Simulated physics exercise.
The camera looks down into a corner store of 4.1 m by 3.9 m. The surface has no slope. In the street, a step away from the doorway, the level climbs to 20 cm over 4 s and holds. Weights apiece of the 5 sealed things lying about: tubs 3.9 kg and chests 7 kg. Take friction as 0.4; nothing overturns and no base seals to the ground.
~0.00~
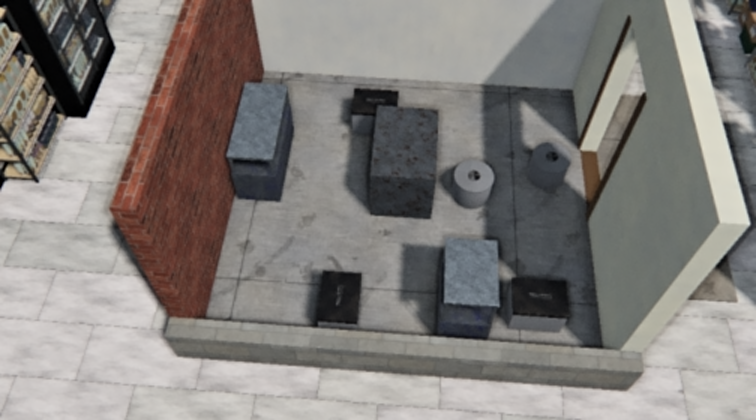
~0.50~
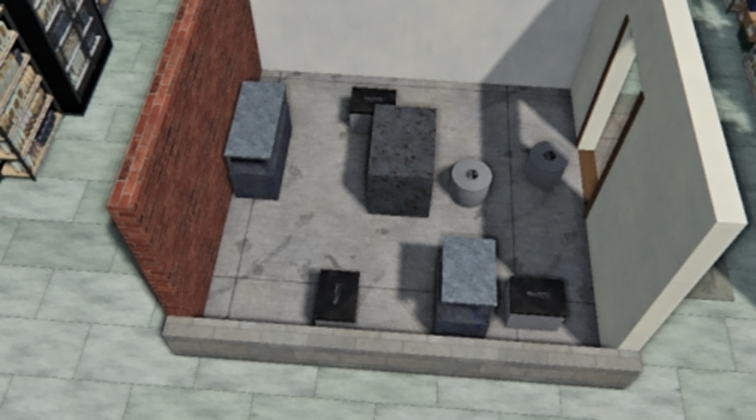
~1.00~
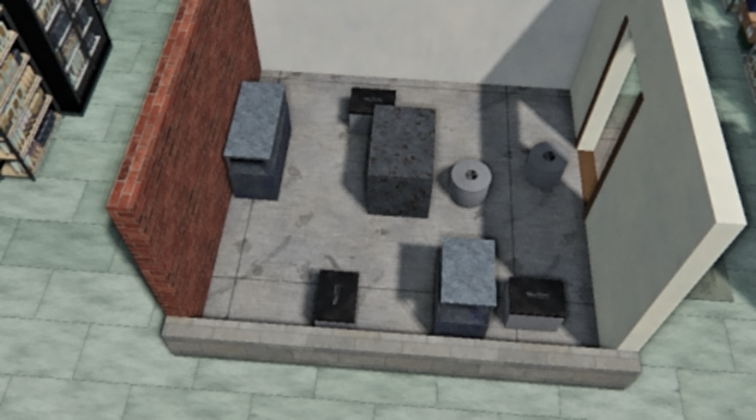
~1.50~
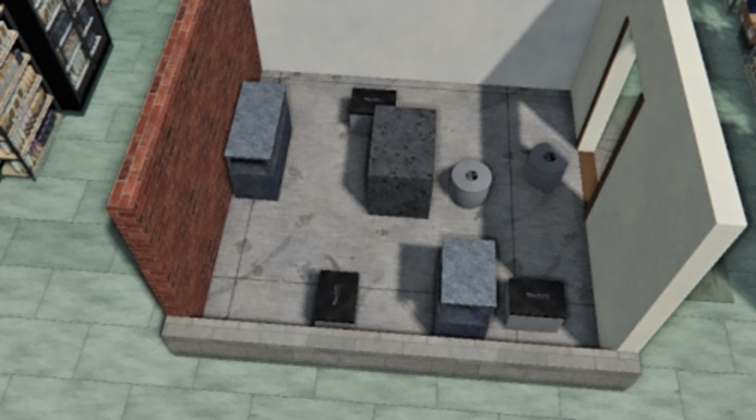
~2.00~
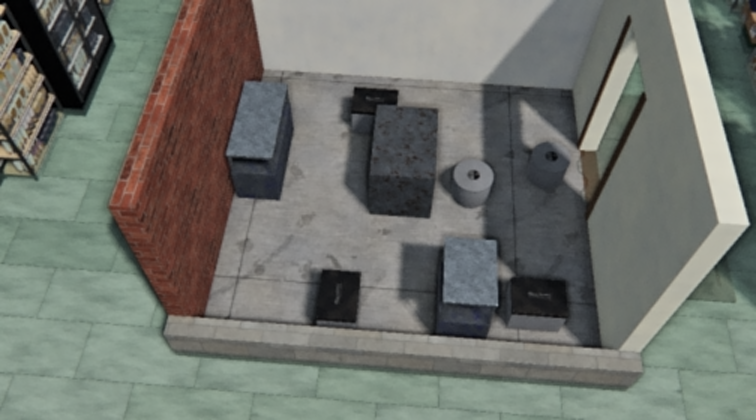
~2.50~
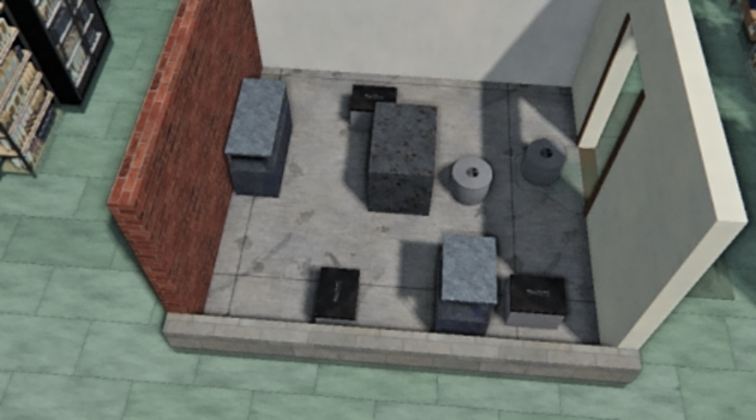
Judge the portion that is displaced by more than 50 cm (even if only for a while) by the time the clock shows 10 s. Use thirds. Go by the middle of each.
That comes to at least two thirds.
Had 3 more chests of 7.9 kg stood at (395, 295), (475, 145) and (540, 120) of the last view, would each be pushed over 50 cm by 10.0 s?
In turn: Past it, more, under.
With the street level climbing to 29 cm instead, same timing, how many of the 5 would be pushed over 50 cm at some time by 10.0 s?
Then 4.
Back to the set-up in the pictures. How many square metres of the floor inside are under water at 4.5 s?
Some 6.0 m2.
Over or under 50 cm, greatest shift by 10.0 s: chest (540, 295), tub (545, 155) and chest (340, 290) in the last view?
In turn: Under, over, more.
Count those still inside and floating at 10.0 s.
5 of them.
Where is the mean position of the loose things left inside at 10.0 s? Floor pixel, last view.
At about (336, 226).
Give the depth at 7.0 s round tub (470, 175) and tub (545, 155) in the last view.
Roughly 4 and 6 cm.
After 3.5 s 1 of 5 are over 50 cm from their spots; 0 afloat.
After 4.5 s 1 of 5 are over 50 cm from their spots; 2 afloat.
After 7.0 s 4 of 5 are over 50 cm from their spots; 1 afloat.
After 10.0 s 4 of 5 are over 50 cm from their spots, and 4 have been at some point; 5 afloat.
